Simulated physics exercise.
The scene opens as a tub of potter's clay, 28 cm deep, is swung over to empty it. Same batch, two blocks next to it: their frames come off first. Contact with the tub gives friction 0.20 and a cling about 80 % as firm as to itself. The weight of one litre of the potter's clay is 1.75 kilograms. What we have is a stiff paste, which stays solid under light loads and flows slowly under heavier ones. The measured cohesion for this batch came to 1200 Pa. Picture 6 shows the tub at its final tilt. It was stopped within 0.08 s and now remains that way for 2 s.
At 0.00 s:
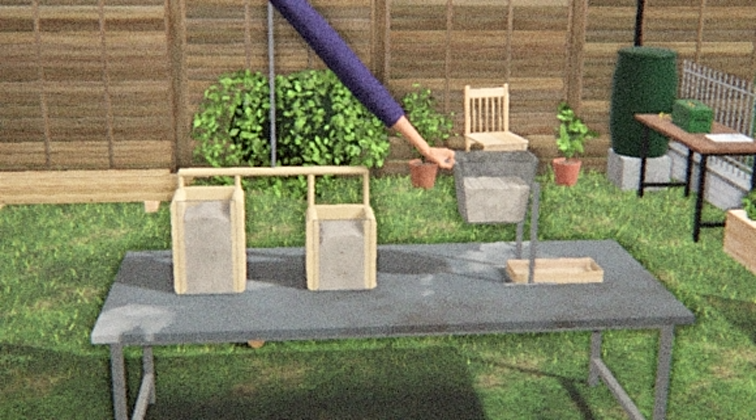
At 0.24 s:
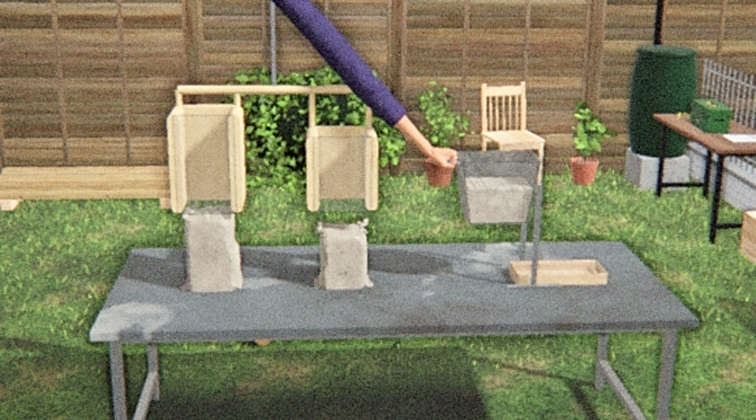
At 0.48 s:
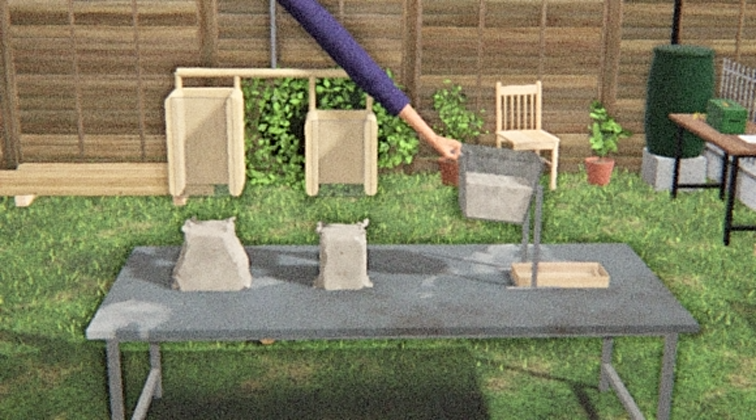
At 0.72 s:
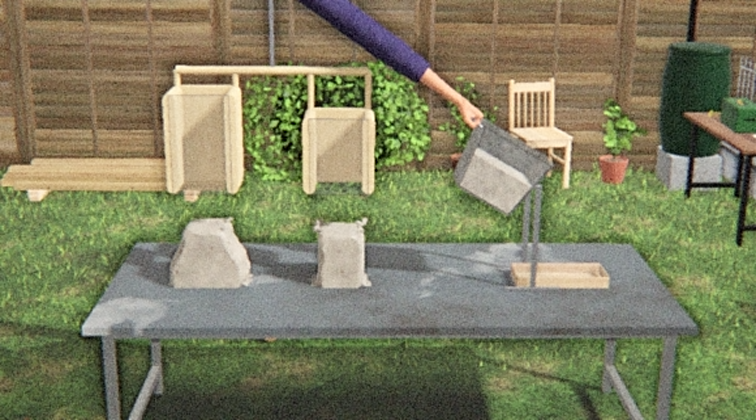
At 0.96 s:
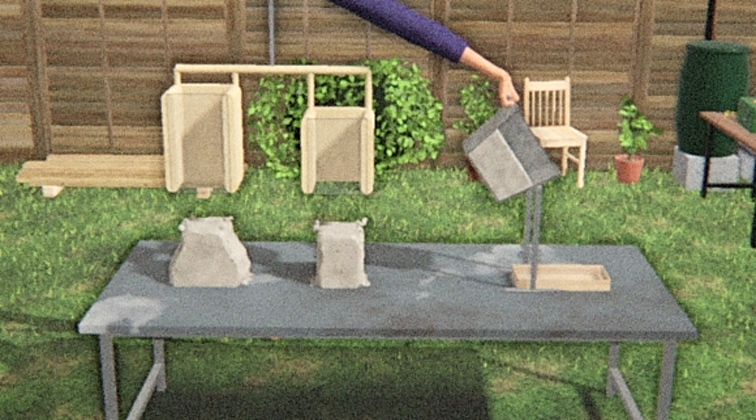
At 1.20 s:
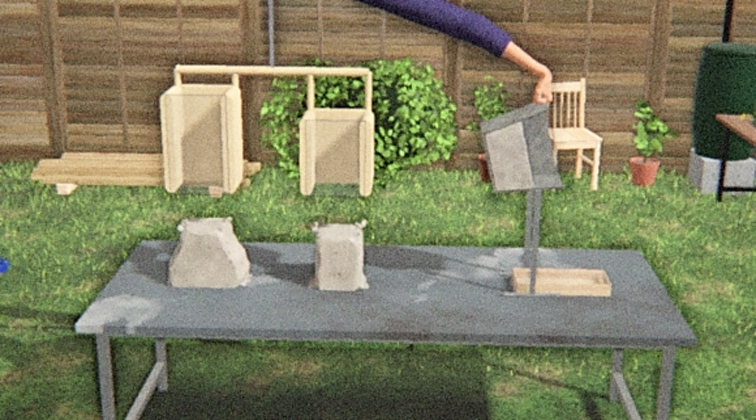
An arm tilts a tub of clay after wooden molds lift off two slumping blocks.
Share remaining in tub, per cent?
Approx. 100 %.
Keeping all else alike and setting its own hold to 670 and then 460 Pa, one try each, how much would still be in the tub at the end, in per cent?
Roughly 100 % followed by roughly 90 %.
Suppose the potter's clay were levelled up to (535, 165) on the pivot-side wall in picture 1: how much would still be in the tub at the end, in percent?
Then roughly 100 %.
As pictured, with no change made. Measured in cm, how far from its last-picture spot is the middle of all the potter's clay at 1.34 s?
About 0 cm.
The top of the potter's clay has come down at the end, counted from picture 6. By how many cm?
0 cm or so.
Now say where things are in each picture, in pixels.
The first picture shows handle-side rim at (461, 161), tilt 0 degrees; top of the potter's clay at (524, 187); blocks stand 37 cm, 26 cm (left to right).
The second picture shows handle-side rim at (463, 161), tilt 0 degrees; top of the potter's clay at (527, 188); blocks stand 34 cm, 26 cm (left to right).
The third picture shows handle-side rim at (467, 154), tilt 7 degrees; top of the potter's clay at (470, 182); blocks stand 28 cm, 26 cm (left to right).
The fourth picture shows handle-side rim at (487, 126), tilt 31 degrees; top of the potter's clay at (475, 155); blocks stand 27 cm, 26 cm (left to right).
The fifth picture shows handle-side rim at (519, 110), tilt 56 degrees; top of the potter's clay at (497, 132); blocks stand 27 cm, 26 cm (left to right).
The sixth picture shows handle-side rim at (549, 110), tilt 76 degrees; top of the potter's clay at (519, 124); blocks stand 27 cm, 26 cm (left to right).
After 1.34 s, the tub is at 76 degrees and holds 100 %.
After 1.51 s, the tub is at 76 degrees and holds 100 %.
After 1.68 s, the tub is at 76 degrees and holds 100 %.
After 1.85 s, the tub is at 76 degrees and holds 100 %.
After 3.20 s, at the end, the tub is at 76 degrees and holds 100 %.
